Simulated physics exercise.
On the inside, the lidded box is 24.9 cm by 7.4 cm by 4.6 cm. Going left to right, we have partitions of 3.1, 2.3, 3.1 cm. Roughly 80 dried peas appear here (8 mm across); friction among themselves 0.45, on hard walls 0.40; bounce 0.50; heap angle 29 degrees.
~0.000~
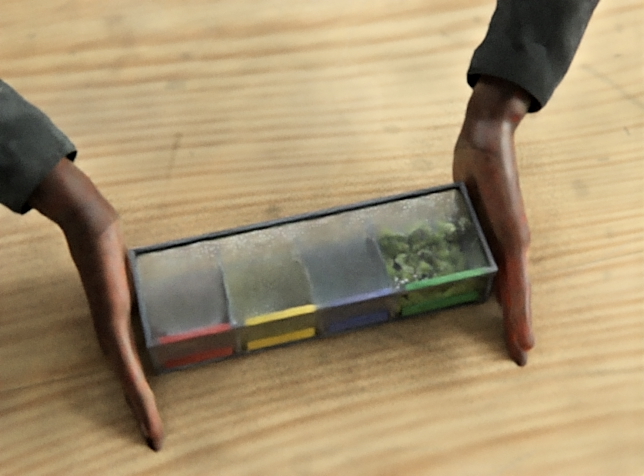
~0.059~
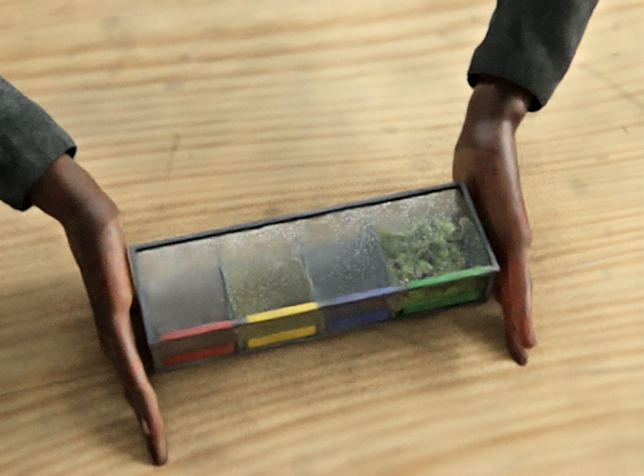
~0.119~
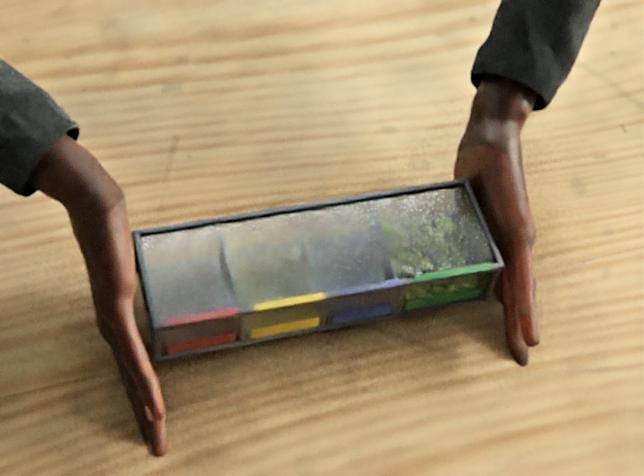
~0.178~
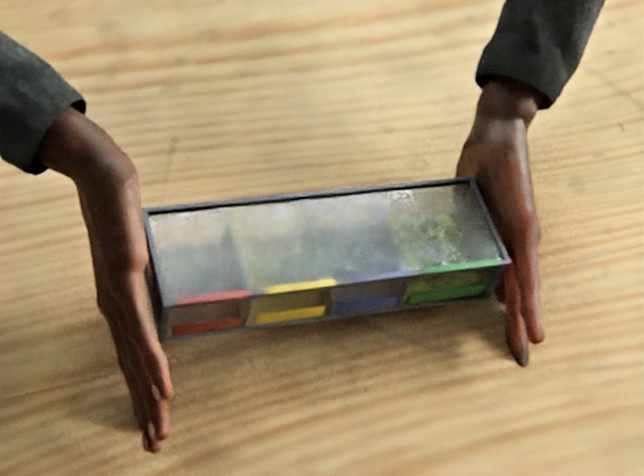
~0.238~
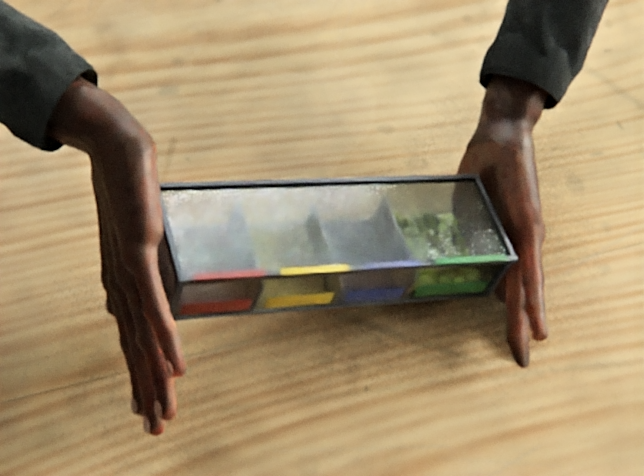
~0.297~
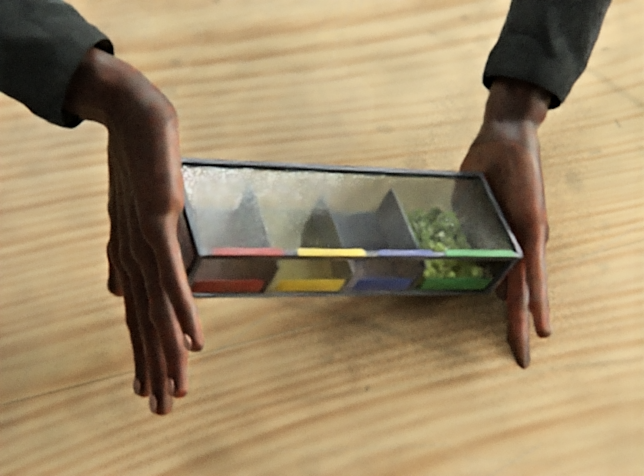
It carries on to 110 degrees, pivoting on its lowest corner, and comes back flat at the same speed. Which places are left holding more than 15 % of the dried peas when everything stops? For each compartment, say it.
Red compartment: Misses the mark; blue compartment: Misses the mark; green compartment: Passes the mark; yellow compartment: Misses the mark.
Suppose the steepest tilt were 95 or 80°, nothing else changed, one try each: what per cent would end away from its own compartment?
About 0 and 0 per cent.
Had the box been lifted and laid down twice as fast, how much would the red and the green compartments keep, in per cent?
In per cent, red gets 0 and green gets 100.
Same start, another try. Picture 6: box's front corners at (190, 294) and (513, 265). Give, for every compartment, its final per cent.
Red 0 %, blue 0 %, green 100 %, yellow 0 %.
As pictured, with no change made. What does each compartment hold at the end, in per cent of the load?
Red: 0%; blue: 0%; green: 100%; yellow: 0%.
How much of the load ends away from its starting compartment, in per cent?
Estimate: Some 0 %.
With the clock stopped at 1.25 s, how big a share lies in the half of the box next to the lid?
I'd put it at some 60 percent.
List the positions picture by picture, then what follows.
Box tilt 0 degrees, front corners at (152, 343) and (491, 269); green 100 %, in the first frame.
Box tilt 1 degrees, front corners at (153, 339) and (492, 267), in the second frame.
Box tilt 6 degrees, front corners at (158, 325) and (497, 264), lowest corner right back, in the third frame.
Box tilt 12 degrees, front corners at (168, 303) and (504, 261), lowest corner right back, in the fourth frame.
Box tilt 18 degrees, front corners at (183, 278) and (510, 257), lowest corner right back, in the fifth frame.
Box tilt 24 degrees, front corners at (202, 252) and (516, 254), lowest corner right back; green 100 %. Its pace works out near 100 degrees a second, in the sixth frame.
Then, at 1.25 s, tilt 109 degrees; green 100 %.
Then, at 1.88 s, tilt 48 degrees; green 100 %.
Then, at 2.56 s, tilt 0 degrees; green 100 %.
At rest (3.1 s), red 0 %, blue 0 %, green 100 %, yellow 0 %.
